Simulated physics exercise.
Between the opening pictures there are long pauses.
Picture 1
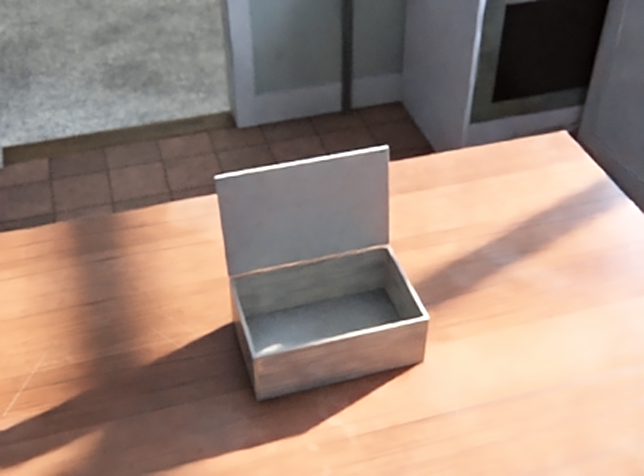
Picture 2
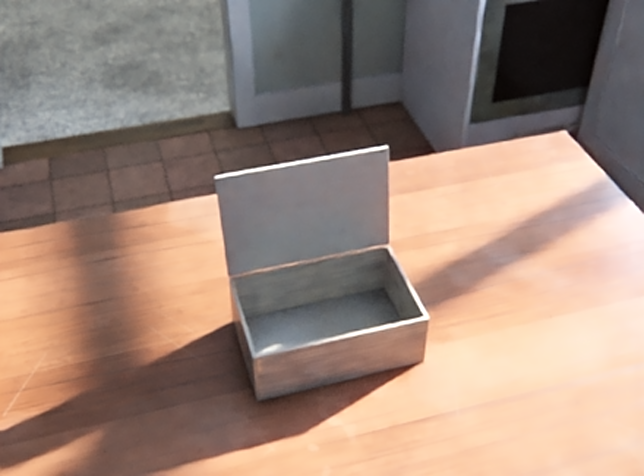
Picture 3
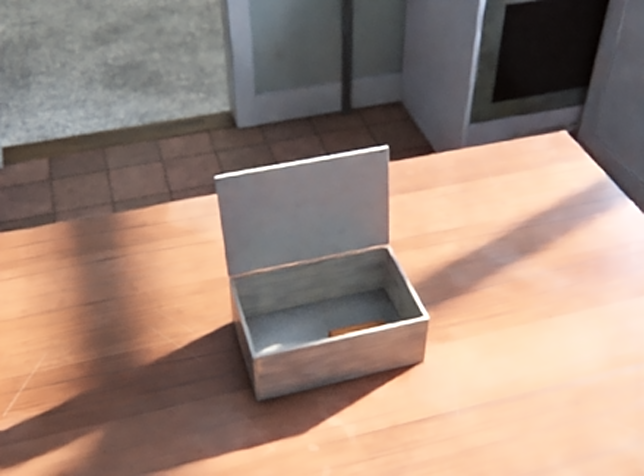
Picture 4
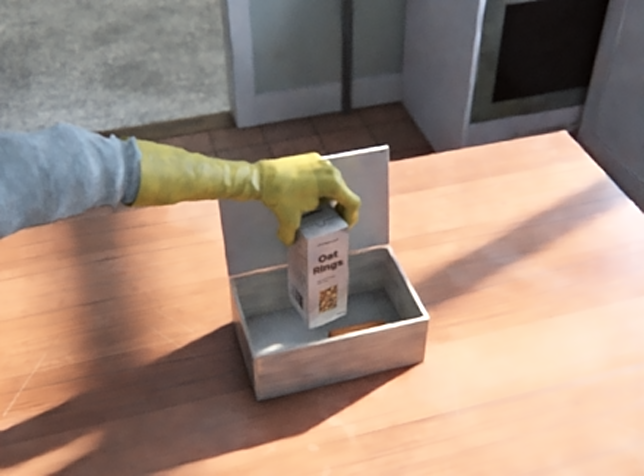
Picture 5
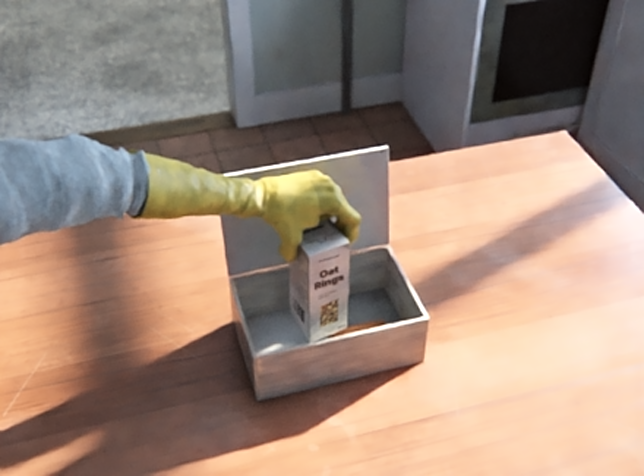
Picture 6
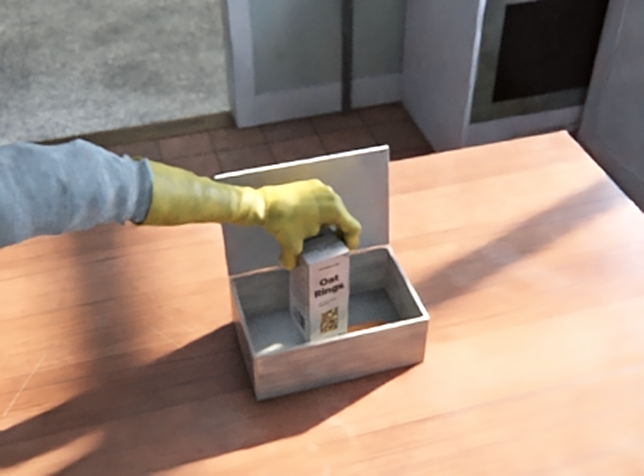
We see an open, empty grey box on a wooden table, then a small orange-brown item lying inside it; a yellow-gloved hand reaches in from the left and lowers a white carton into the box, still gripping it.
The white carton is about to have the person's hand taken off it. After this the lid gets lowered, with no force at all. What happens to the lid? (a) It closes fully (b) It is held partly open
It is held partly open (b).
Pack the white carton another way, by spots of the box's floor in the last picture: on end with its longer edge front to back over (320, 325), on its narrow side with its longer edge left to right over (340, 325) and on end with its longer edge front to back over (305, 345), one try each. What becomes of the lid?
In order: Lid stays open, lid shuts, lid stays open.
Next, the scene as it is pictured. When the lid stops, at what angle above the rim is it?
Close to 70 degrees.
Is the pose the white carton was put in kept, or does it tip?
In the end, the white carton winds up askew.
Then, 0.30 s on from there, white carton turned 44° from how it was put near (299, 296); orange shaker shifted a little.
Then, 1.00 s on from there, lid starting down; white carton turned 55° from how it was put near (280, 308).
Then, 1.50 s on from there, lid 80° above the rim; white carton turned 55° from how it was put near (279, 308).
Then, 4.00 s on from there, lid 73° above the rim; white carton turned 54° from how it was put near (280, 310).
In the end, lid 70° above the rim; toppled in the box, white carton; orange shaker unmoved. At the end, from the last picture's camera, white carton near (280, 311).
